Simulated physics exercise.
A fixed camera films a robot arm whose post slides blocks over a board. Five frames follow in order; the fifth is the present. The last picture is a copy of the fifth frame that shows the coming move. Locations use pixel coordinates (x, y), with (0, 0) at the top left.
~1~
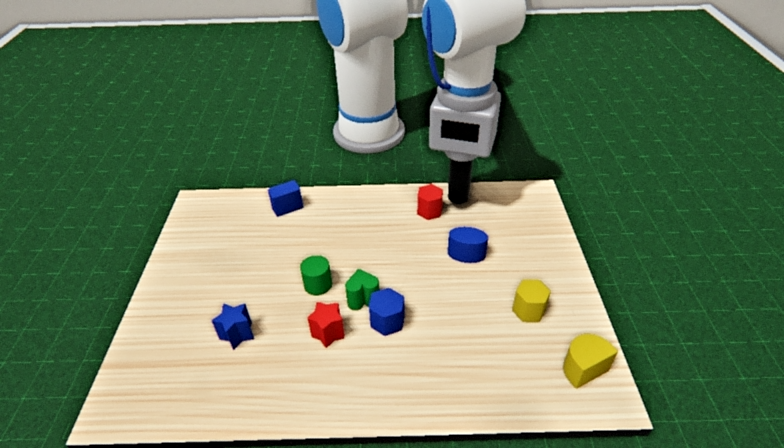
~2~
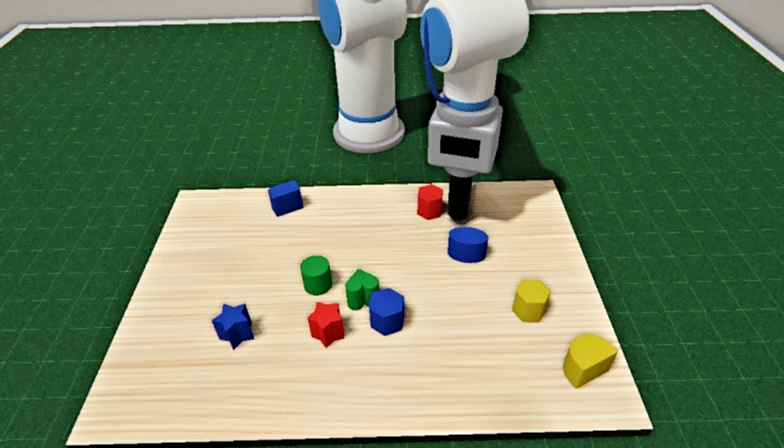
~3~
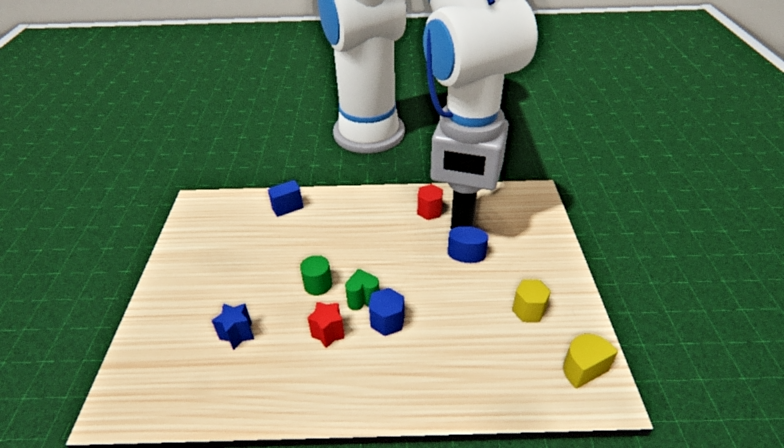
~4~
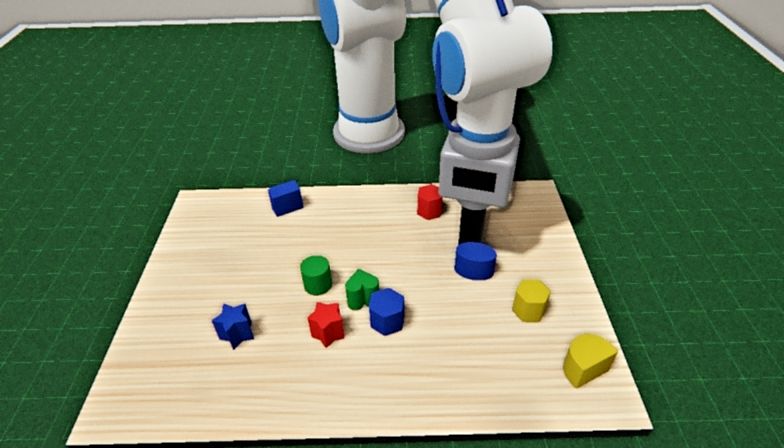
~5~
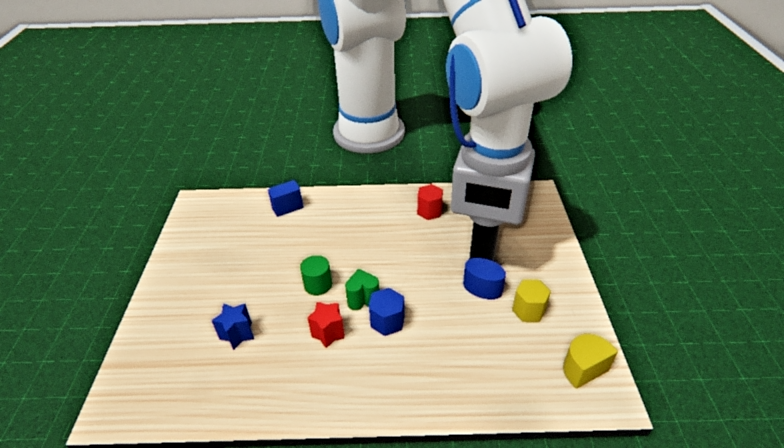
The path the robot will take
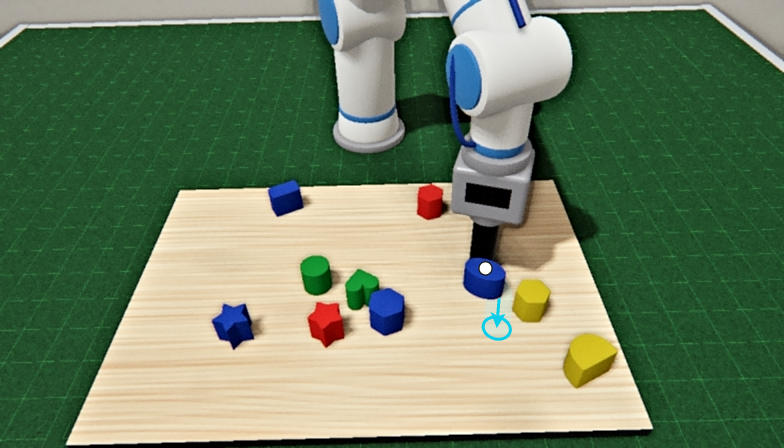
A pale wooden board lies on a green gridded floor, seen from above and in front by a still camera, with white and blue robot arms at the far side. Red, green, blue and yellow blocks are scattered across it, two yellow ones at right. One arm lowers its black post toward the blue elliptical block, then pushes it nearer and slightly right, toward the yellow hexagonal block.
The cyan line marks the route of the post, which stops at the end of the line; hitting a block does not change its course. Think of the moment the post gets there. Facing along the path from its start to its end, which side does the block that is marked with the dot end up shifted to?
Measured against the direction from start to end, the block that is marked with the dot shifts toward the right-hand side.
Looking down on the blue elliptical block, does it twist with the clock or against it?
From above, the blue elliptical block will be seen to turn clockwise.
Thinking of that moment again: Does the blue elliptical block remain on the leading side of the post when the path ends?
In short: Yes.
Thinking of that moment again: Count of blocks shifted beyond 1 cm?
It moves one block.
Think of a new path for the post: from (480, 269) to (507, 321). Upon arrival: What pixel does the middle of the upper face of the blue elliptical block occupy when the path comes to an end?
The middle of its top is at (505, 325).
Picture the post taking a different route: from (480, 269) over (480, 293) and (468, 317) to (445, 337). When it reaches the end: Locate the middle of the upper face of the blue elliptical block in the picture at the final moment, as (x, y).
Close to (494, 312).
The line goes from (480, 269) via (497, 285) and (499, 306), ending at (497, 328); the dot is on the blue elliptical block.
The first path, step by step. One third of the way, post at (498, 277); blue elliptical block at (495, 286), turned 30° clockwise.
Two thirds of the way, post at (500, 298); blue elliptical block at (495, 309), turned 35° clockwise.
At the end, post at (498, 320); blue elliptical block at (494, 333), turned 30° clockwise; yellow hexagonal block unmoved.
